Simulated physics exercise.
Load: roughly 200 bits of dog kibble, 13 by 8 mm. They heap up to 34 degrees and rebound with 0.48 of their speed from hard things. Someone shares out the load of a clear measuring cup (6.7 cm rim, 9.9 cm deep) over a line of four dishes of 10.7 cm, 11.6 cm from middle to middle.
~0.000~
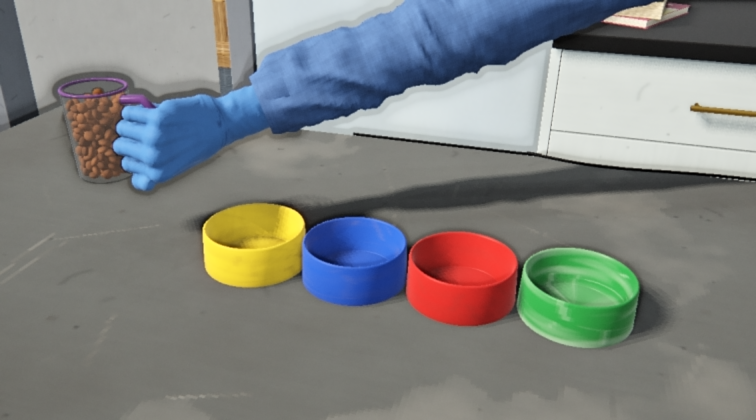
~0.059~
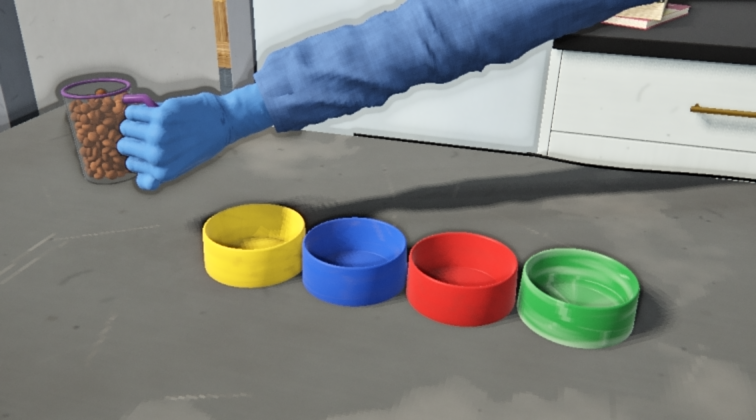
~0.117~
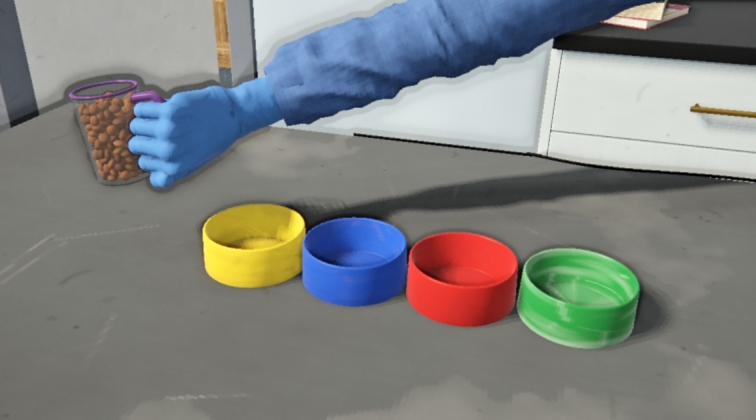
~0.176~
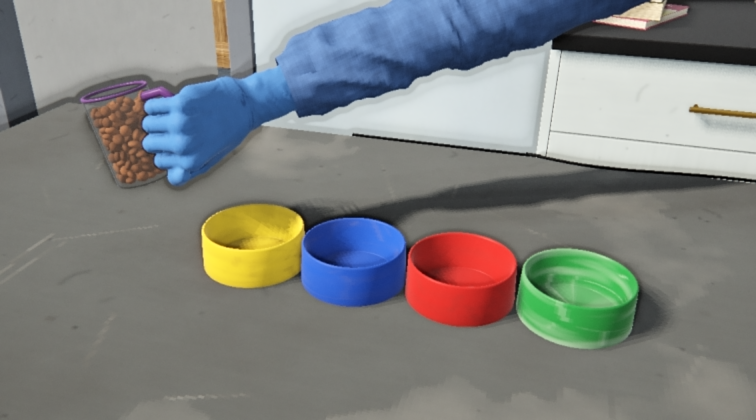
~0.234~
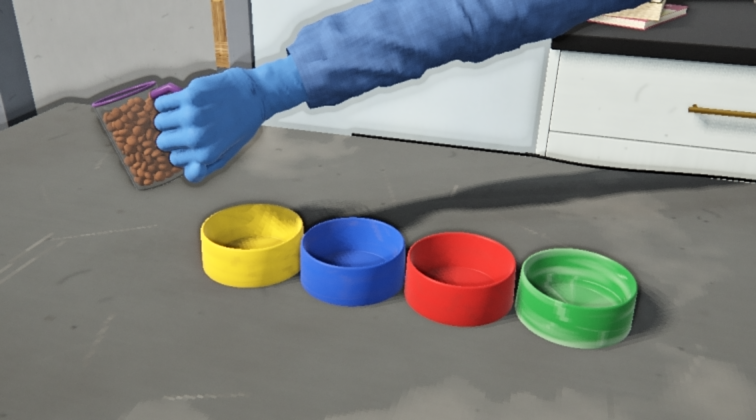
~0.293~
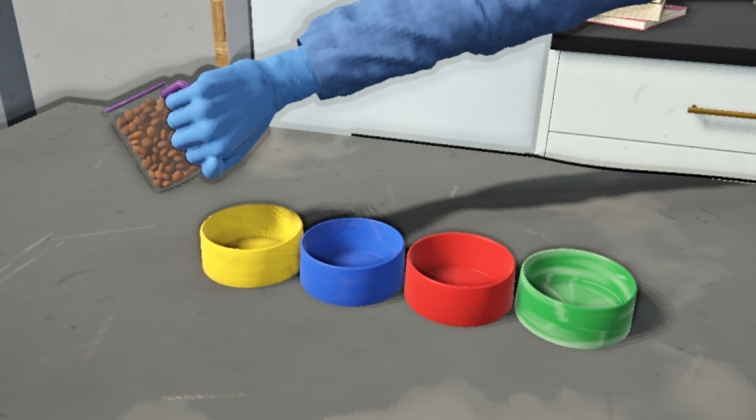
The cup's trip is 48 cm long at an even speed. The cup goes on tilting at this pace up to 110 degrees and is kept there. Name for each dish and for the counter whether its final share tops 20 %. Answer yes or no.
Red dish: Yes; blue dish: Yes; green dish: No; yellow dish: No; on the counter: No.
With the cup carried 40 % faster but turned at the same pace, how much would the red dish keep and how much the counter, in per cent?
Red 90, counter 0.
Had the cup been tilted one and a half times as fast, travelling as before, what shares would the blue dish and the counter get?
Blue 30, counter 10.
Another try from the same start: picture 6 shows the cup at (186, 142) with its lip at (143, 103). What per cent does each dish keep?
Red 90, blue 0, green 0, yellow 0.
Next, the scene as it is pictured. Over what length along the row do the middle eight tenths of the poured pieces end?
Some 17 cm.
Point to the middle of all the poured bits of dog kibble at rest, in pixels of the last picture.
At about (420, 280).
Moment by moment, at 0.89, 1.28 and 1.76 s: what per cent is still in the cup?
About 95, 60, 35.
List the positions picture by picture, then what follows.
The first picture shows cup at (102, 131), tilt 0 degrees, lip at (67, 85), moved 0.0 cm; middle of the pieces at (98, 134); yellow dish at (254, 226); blue dish at (355, 241); red dish at (463, 258); green dish at (581, 276).
The second picture shows cup at (105, 132), tilt 2 degrees, lip at (70, 86), moved 0.5 cm; middle of the pieces at (102, 135).
The third picture shows cup at (116, 134), tilt 6 degrees, lip at (78, 90), moved 1.8 cm; middle of the pieces at (113, 136).
The fourth picture shows cup at (130, 135), tilt 13 degrees, lip at (89, 96), moved 3.7 cm; middle of the pieces at (127, 139).
The fifth picture shows cup at (144, 137), tilt 19 degrees, lip at (101, 101), moved 5.6 cm; middle of the pieces at (142, 141).
The sixth picture shows cup at (159, 139), tilt 26 degrees, lip at (113, 108), moved 7.5 cm; middle of the pieces at (157, 143); yellow dish at (252, 226); blue dish at (353, 242); red dish at (461, 259); green dish at (578, 277). The cup turns about 110 degrees a second and travels 32 cm a second.
After 0.89 s, tilt 93 degrees; cup holds 95 %.
After 1.28 s, tilt 110 degrees; cup holds 60 %, blue 30 %, yellow 5 %.
After 1.76 s, tilt 110 degrees; cup holds 35 %, red 20 %, blue 35 %, yellow 5 %.
At rest (3.6 s), red 45 %, blue 35 %, green 0 %, yellow 5 %, counter 5 %, cup 15 %.
